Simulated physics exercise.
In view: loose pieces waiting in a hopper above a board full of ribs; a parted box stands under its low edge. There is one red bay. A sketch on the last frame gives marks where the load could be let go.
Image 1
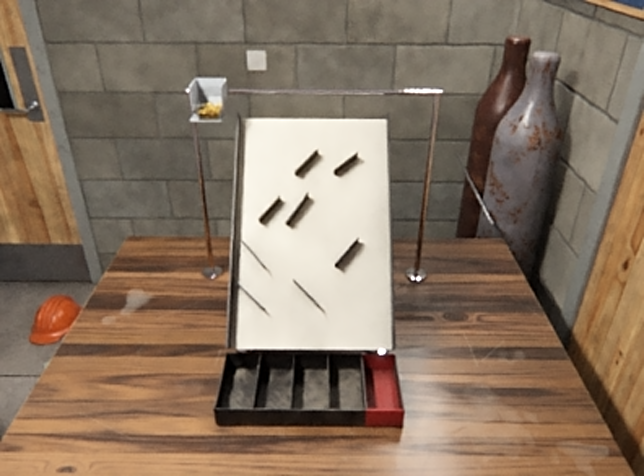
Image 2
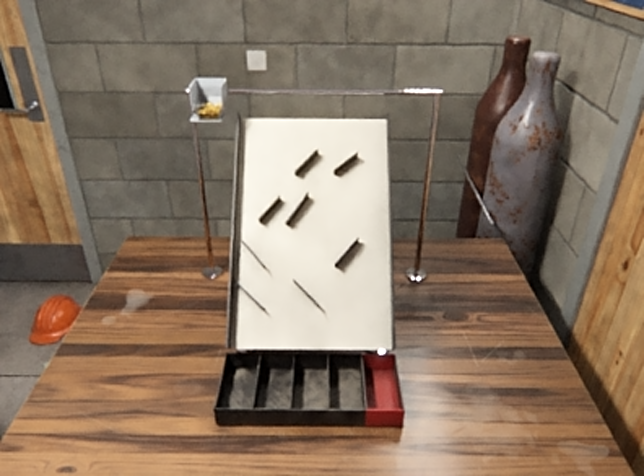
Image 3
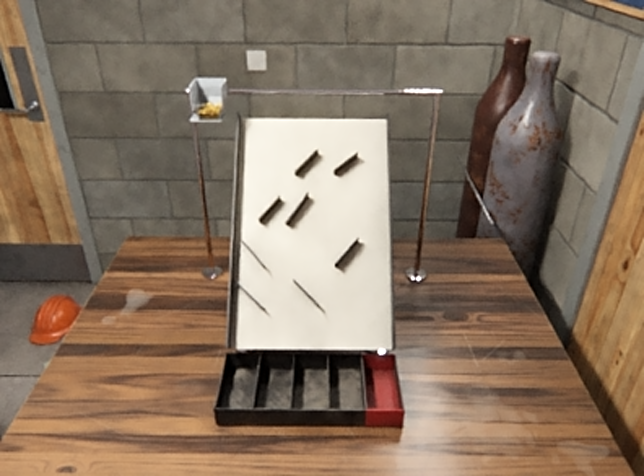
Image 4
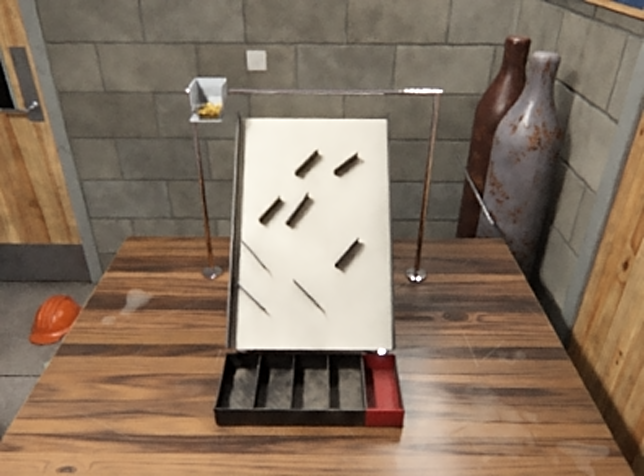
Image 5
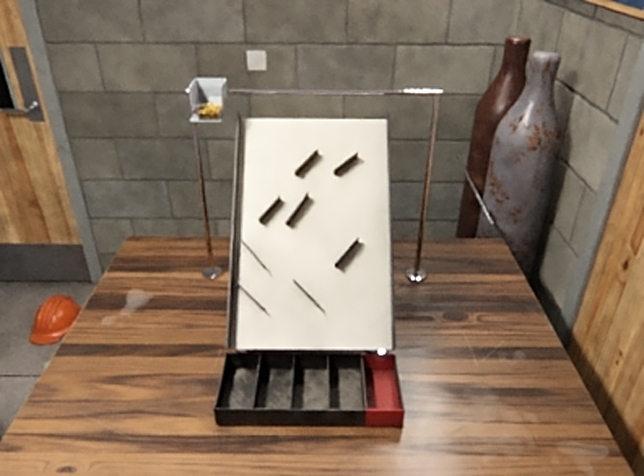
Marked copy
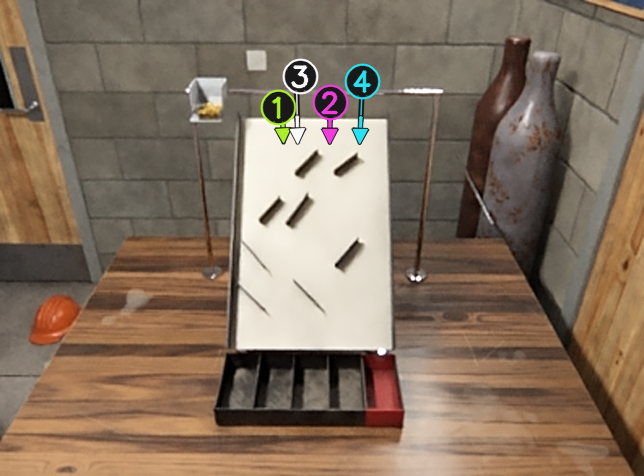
On a wooden table, a slanted white board with dark ribs standing motionless above a divided black tray with one red bay.
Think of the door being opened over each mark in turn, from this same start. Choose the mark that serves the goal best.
The best mark is 4.
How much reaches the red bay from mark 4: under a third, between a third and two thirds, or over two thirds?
Between a third and two thirds.
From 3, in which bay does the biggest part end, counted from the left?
The second.
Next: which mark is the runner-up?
The answer is 2.
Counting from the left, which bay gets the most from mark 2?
It is the fourth one.
On the marked copy, mark 1 meets the board at (283, 137); mark 2 meets the board at (329, 138); mark 3 meets the board at (297, 138); mark 4 meets the board at (359, 138).
For mark 1, not one piece in the red bay, almost all in other bays, about a tenth held on the board.
For mark 2, roughly a quarter in the red bay, the larger part in other bays, just a few held on the board.
For mark 3, not one piece in the red bay, the larger part in other bays, about a tenth held on the board.
For mark 4, roughly two thirds in the red bay, roughly a quarter in other bays, about a tenth outside the box.
